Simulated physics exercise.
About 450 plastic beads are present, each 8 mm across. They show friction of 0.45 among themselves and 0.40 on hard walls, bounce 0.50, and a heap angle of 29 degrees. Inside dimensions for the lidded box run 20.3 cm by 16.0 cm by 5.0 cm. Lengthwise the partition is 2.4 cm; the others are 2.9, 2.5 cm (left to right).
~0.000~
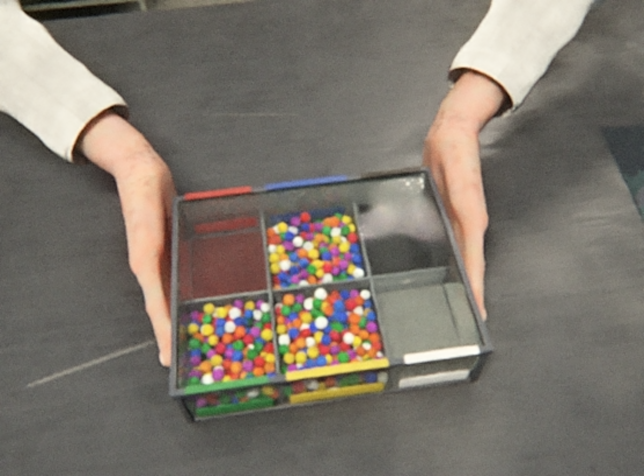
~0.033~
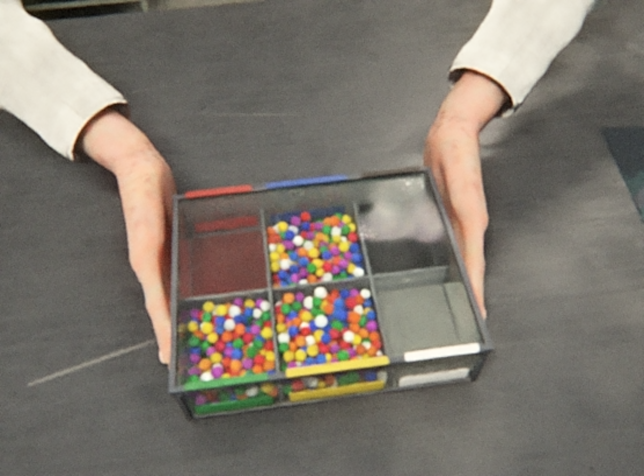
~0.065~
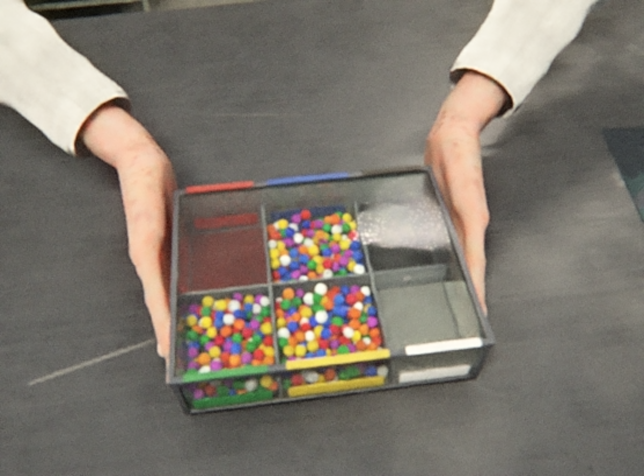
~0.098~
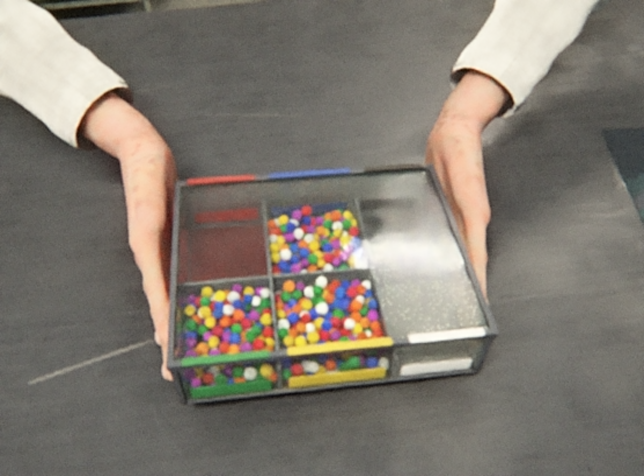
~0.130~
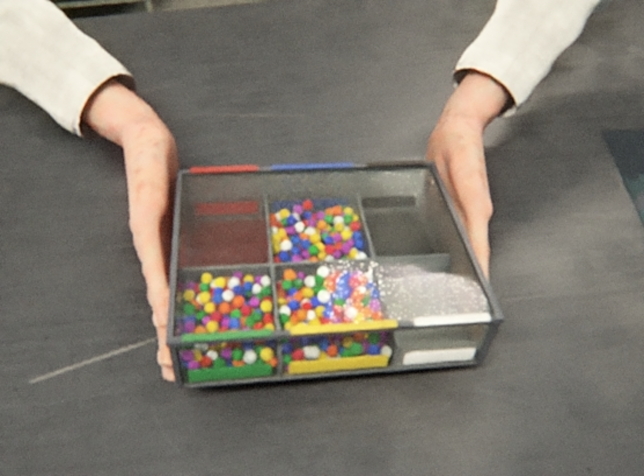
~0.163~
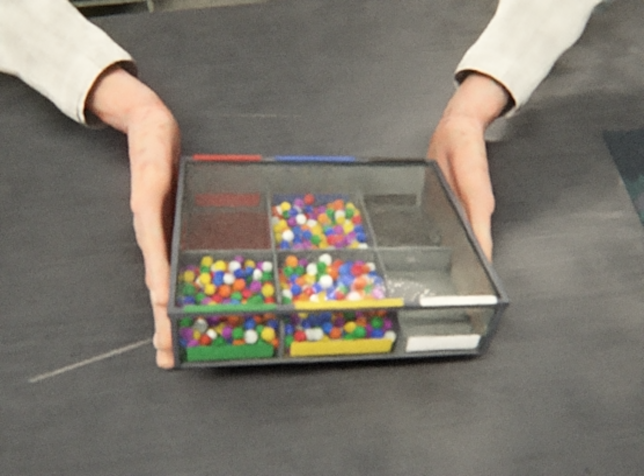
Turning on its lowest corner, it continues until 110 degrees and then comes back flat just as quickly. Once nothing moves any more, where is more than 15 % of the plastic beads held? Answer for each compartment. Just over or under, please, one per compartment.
Outcome: Red: It'll probably finish at or short of fifteen percent of the pieces; blue: It'll probably finish past fifteen percent of the pieces; green: It'll probably finish at or short of fifteen percent of the pieces; yellow: It'll probably finish at or short of fifteen percent of the pieces; white: It'll probably finish at or short of fifteen percent of the pieces; black: It'll probably finish past fifteen percent of the pieces.
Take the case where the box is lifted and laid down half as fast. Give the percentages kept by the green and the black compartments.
Green 0 %, black 50 %.
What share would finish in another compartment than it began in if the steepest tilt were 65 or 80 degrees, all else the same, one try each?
I'd put them near 40 and 60 percent in that order.
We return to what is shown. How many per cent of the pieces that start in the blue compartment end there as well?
80 per cent, roughly.
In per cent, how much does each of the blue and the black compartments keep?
Blue at 45 and black at 45, in per cent.
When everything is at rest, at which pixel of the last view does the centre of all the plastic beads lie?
In the last view, approximately (352, 237).
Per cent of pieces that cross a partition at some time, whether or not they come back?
I'd say near 80 percent of them.
After 0.86 s, tilt 110 degrees; red 5 %, blue 45 %, green 10 %, yellow 10 %, black 25 %.
After 1.33 s, tilt 49 degrees; red 5 %, blue 45 %, black 45 %.
Then, at 1.87 s, tilt 0 degrees; red 5 %, blue 45 %, black 45 %.
By 2.2 s all is still; red 5 %, blue 45 %, green 0 %, yellow 0 %, white 0 %, black 45 %.
